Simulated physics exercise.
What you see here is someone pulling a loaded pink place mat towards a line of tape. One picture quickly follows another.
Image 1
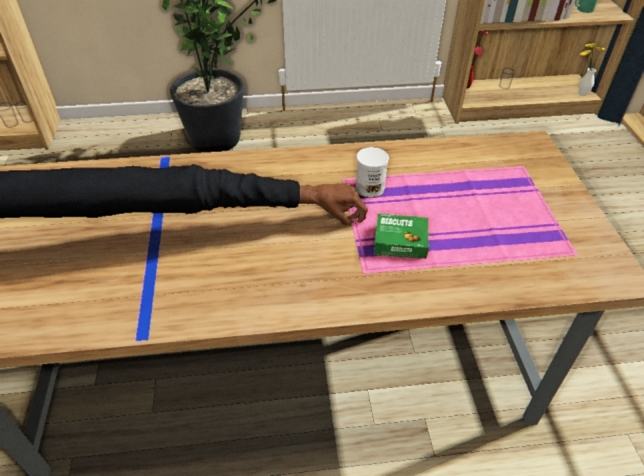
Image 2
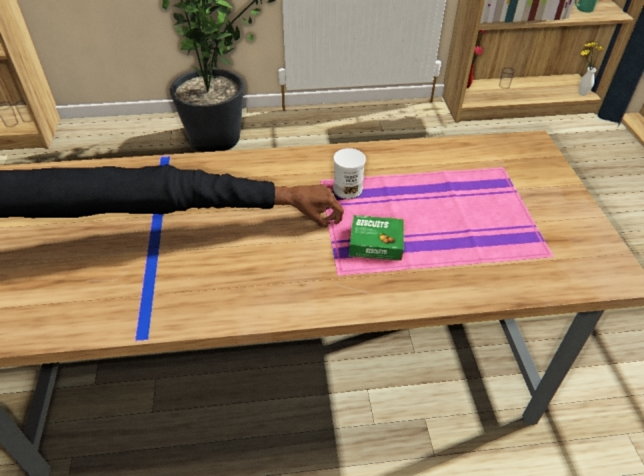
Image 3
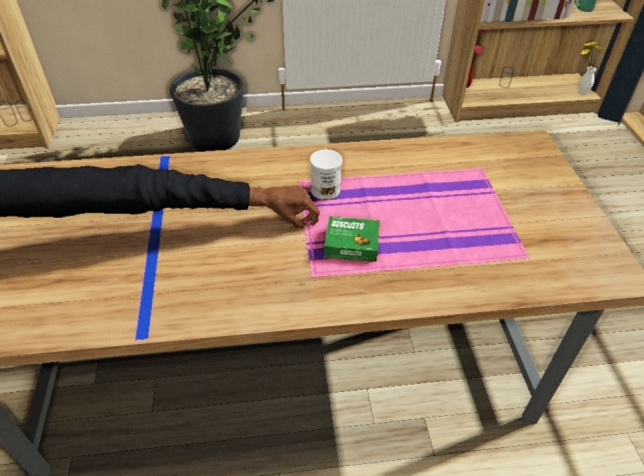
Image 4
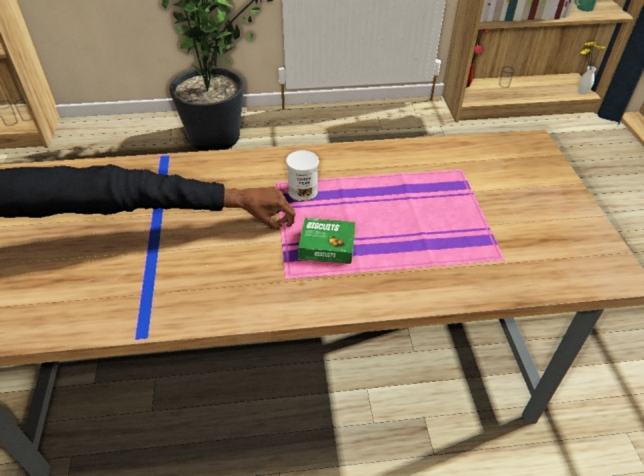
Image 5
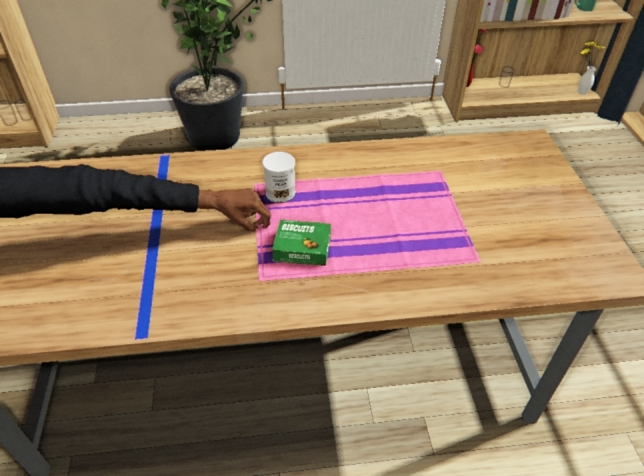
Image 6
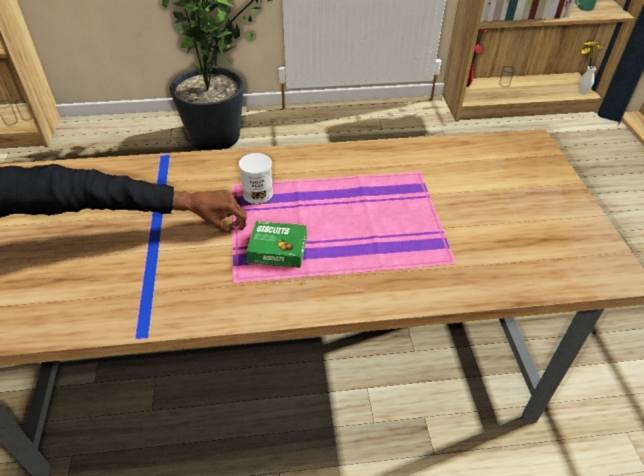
On a wooden table in a sunlit room, a hand at the end of a dark sleeve pulls a pink striped place mat steadily left towards a strip of blue tape, with a green packet and a white tin riding along.
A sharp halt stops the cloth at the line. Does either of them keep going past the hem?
Green packet: Yes, it goes past. White tin: Yes, it goes past.
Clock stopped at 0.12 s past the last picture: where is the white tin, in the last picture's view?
About (200, 183).
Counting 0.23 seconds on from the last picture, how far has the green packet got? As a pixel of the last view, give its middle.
(164, 253).
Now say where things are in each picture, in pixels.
Place mat end (363, 274); green packet (403, 230); white tin (373, 157); tape (144, 322), in the first frame.
Place mat end (338, 276), far hem (553, 257); white tin (350, 158), in the second frame.
Place mat end (312, 277); green packet (353, 232), in the third frame.
Place mat end (286, 279), far hem (505, 260); white tin (302, 160), in the fourth frame.
Place mat end (259, 281); green packet (303, 236), in the fifth frame.
Place mat end (233, 283), far hem (456, 264); green packet (277, 238); white tin (255, 163); tape (144, 320), in the sixth frame.
Then, 0.12 s on from there, hem short of the tape; green packet on the cloth near (217, 249); white tin on the cloth near (200, 183).
Then, 0.23 s on from there, hem at the tape; green packet on the cloth near (164, 253); white tin ahead of the hem near (152, 187).
In the end, hem at the tape; green packet ahead of the hem near (90, 260); white tin ahead of the hem near (78, 193). The green packet shoots off the front and the white tin slides clear of the cloth.
